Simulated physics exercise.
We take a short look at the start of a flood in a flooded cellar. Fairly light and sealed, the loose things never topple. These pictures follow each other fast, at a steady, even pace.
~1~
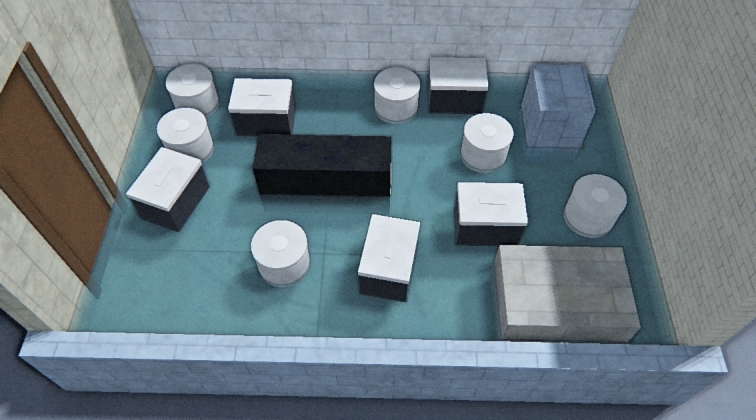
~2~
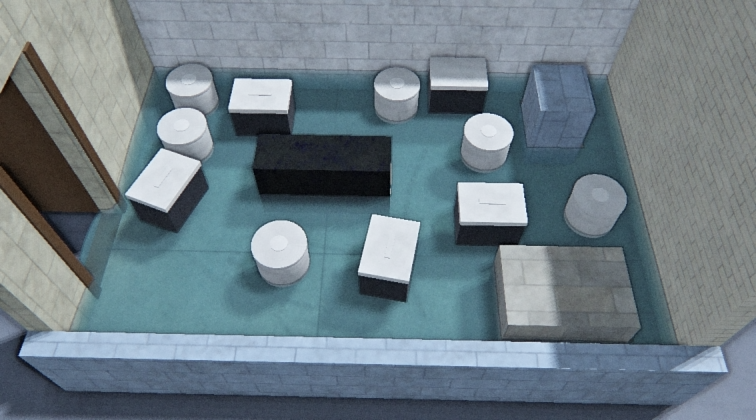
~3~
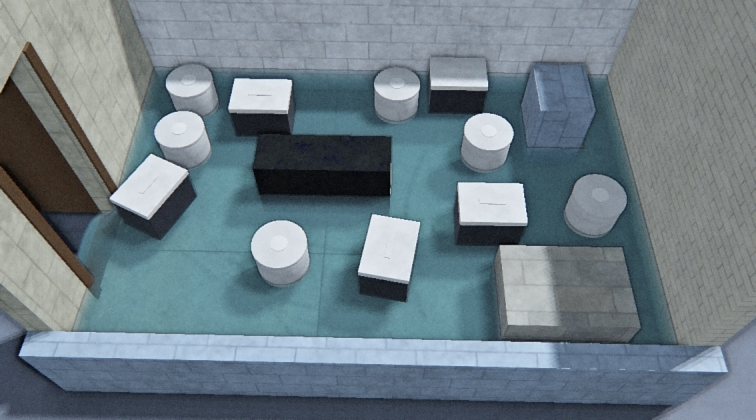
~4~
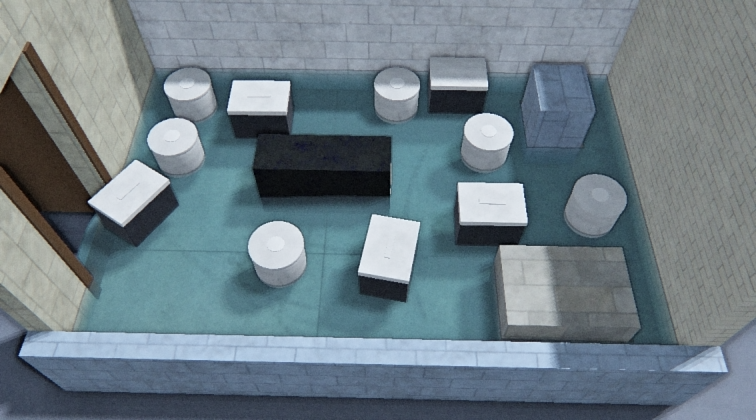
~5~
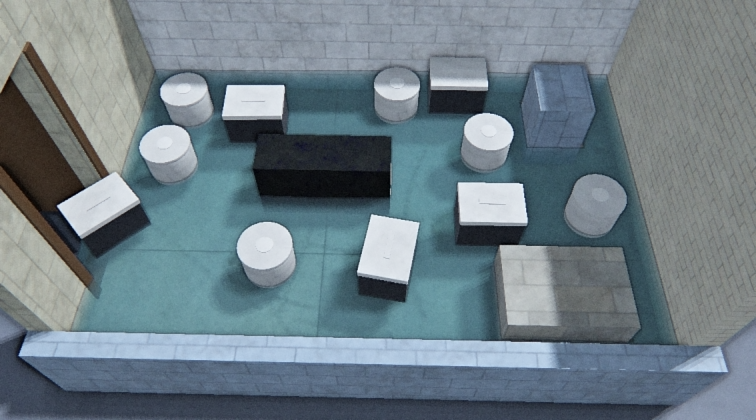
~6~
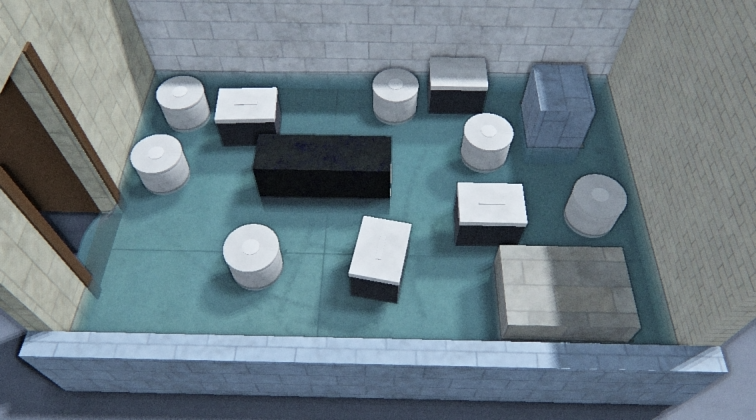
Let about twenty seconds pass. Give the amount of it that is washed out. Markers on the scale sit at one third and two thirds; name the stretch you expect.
The amount is a third up to two thirds.
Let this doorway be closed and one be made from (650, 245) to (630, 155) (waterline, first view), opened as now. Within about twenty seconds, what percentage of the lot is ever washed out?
It works out at 50 percent.
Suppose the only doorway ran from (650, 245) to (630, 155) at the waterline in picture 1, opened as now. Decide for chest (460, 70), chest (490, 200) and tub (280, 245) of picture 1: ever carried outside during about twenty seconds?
Following that order: Remains behind; escaped; escaped.
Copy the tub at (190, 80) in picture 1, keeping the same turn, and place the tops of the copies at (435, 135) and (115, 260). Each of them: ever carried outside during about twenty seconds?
Going one by one, I'd say it doesn't leave and then it leaves.
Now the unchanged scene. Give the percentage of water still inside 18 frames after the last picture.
It comes out at 68 parts in a hundred.
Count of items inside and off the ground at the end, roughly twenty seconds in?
Tally: 5.
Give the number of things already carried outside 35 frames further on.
The number comes to 6.
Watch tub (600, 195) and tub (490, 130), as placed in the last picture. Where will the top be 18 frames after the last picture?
About (557, 203) and (443, 146).
A moment on, 2 of 11 are out; 9 afloat.
Next, 4 of 11 are out; 7 afloat.
Later, 6 of 11 are out; 5 afloat.
In the end, 6 of 11 are out; 5 afloat.
